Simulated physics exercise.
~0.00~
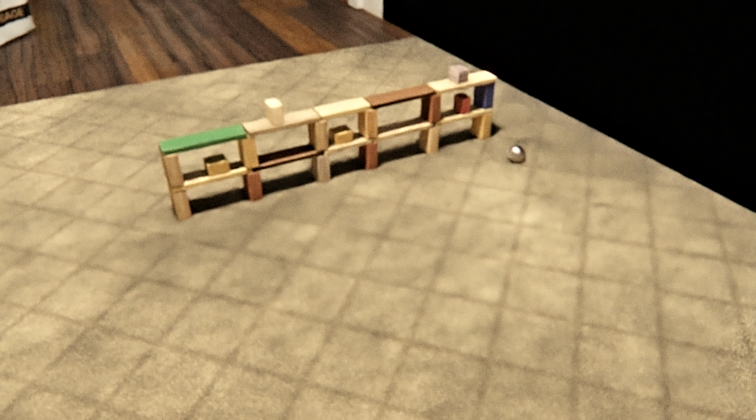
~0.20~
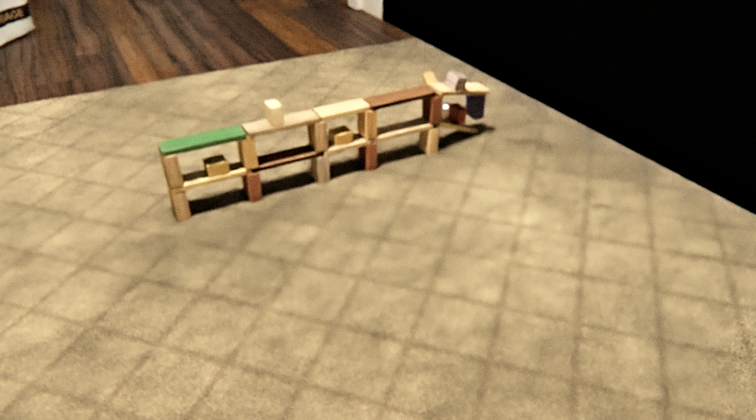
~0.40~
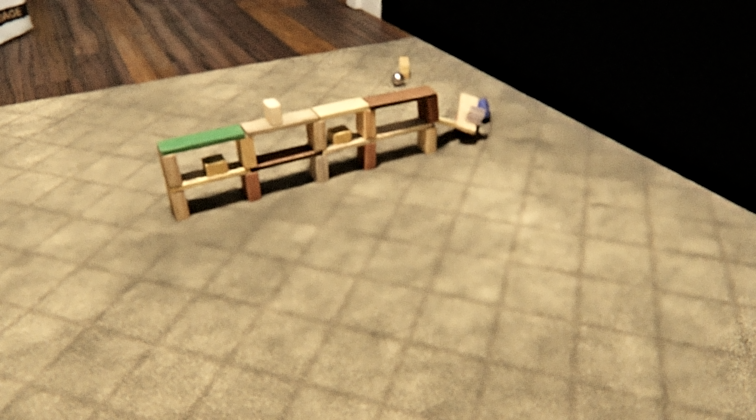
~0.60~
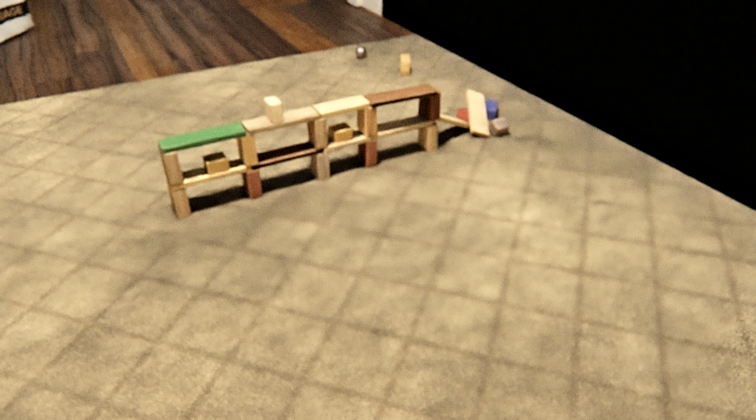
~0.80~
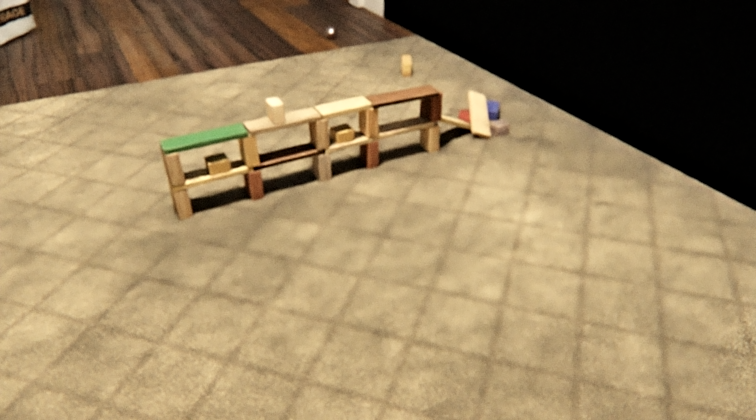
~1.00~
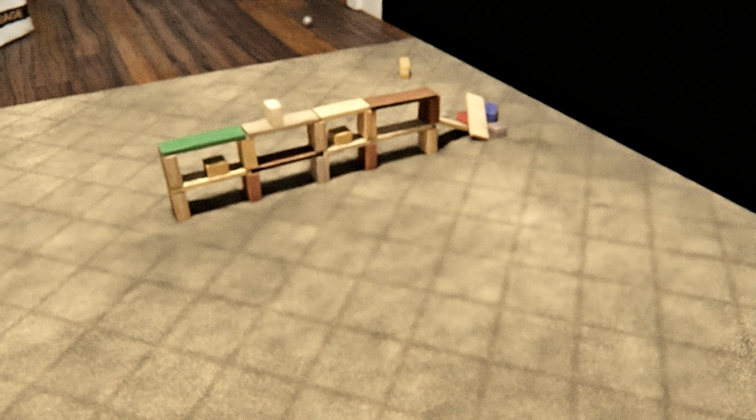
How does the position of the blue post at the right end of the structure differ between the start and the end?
At the start the blue post stands upright at the right end of the structure. By the end it is lying on its side among the fallen pieces.
